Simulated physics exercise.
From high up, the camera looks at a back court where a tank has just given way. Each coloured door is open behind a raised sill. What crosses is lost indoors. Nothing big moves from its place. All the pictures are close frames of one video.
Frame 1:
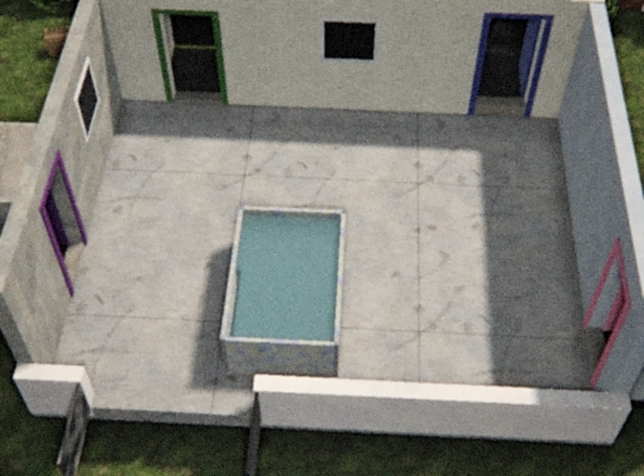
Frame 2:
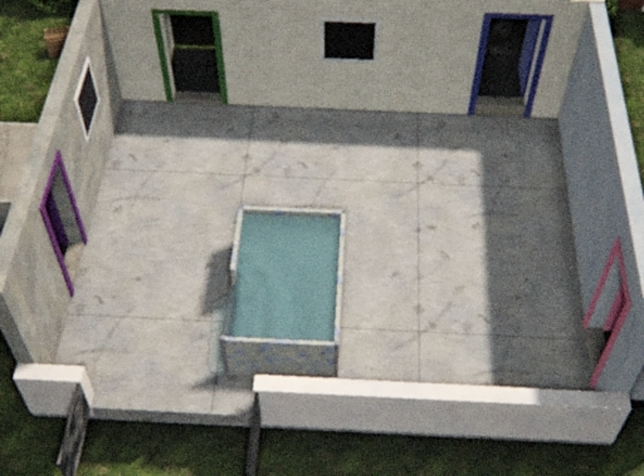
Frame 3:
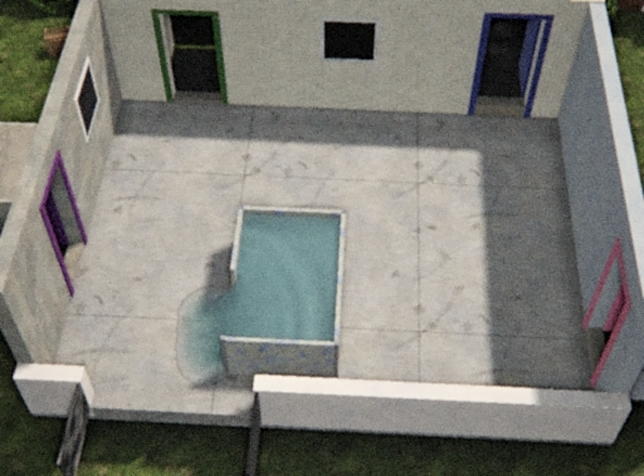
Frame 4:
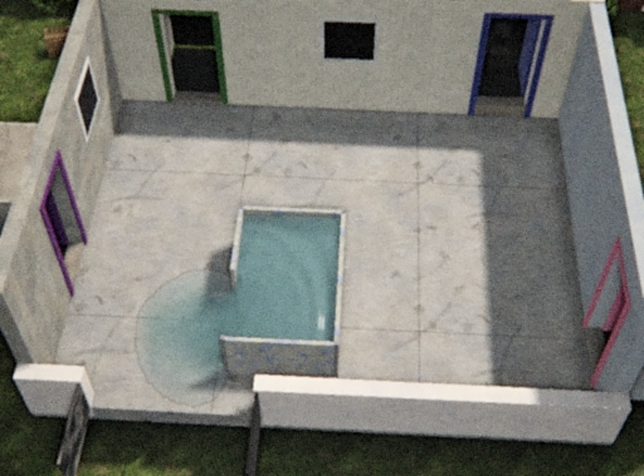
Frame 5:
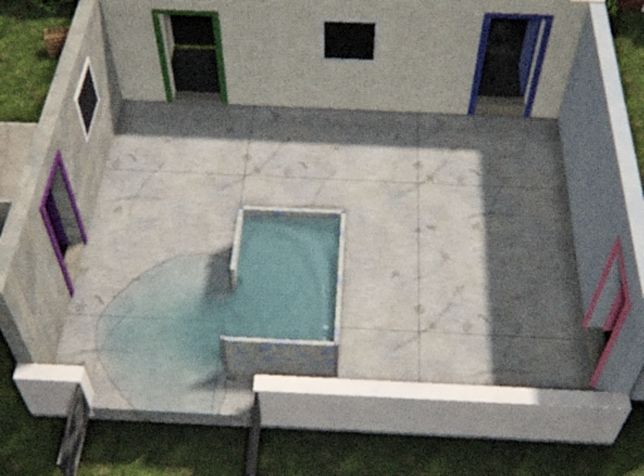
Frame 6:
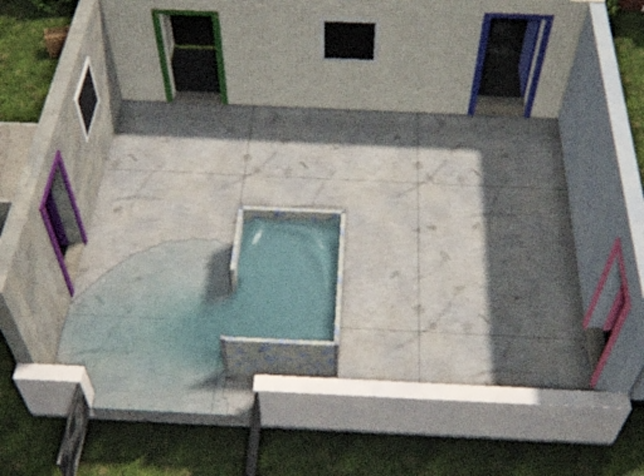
In the video, seen from above, still water sits in a raised rectangular tank in a walled court; then its left side opens near the front corner and water pours out, spreading leftward across the pale floor in a widening curve.
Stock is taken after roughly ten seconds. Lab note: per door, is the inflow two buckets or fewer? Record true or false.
Green door false; blue door true; purple door false; pink door true.
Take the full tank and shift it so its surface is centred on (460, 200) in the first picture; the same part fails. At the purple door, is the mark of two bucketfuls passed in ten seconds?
Result for the purple door: It tops the limit.
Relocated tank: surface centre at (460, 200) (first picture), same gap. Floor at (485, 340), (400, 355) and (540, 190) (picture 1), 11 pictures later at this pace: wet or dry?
One after the other: Untouched, untouched, untouched.
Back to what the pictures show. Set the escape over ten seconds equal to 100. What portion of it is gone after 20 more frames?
Near 50 in a hundred.
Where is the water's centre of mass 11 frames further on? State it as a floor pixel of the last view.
The water centres close to (211, 315).
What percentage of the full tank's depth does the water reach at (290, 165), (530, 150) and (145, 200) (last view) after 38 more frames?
The three come to near 4, 0 and 6 per cent respectively.
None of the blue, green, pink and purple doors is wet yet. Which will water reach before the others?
First in line is the door marked purple.
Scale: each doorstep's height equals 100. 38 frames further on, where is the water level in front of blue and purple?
The first sits near 0 in a hundred and the second near 140 in a hundred.
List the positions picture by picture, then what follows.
In the first picture, still water in the tank at (286, 275).
In the second picture, water pours out at (233, 325) and has run to (225, 299).
In the third picture, the front is at (191, 300), out from the gap at (233, 326).
In the fourth picture, water pours out at (233, 327) and has run to (147, 308).
In the fifth picture, the front is at (106, 316), out from the gap at (233, 327).
In the sixth picture, the front is at (58, 351), out from the gap at (233, 327).
A moment on, water covers 15 % of the floor; the green door not reached, the blue door not reached, the purple door over two buckets in, the pink door not reached.
Next, water covers 20 % of the floor; the green door not reached, the blue door not reached, the purple door far over two buckets in, the pink door not reached.
Then, water covers 30 % of the floor; the green door wet at the sill, nothing in, the blue door not reached, the purple door far over two buckets in, the pink door not reached.
Later, water covers 45 % of the floor; the green door far over two buckets in, the blue door not reached, the purple door far over two buckets in, the pink door not reached.
In the end, water covers 75 % of the floor; the green door far over two buckets in, the blue door wet at the sill, nothing in, the purple door far over two buckets in, the pink door not reached.
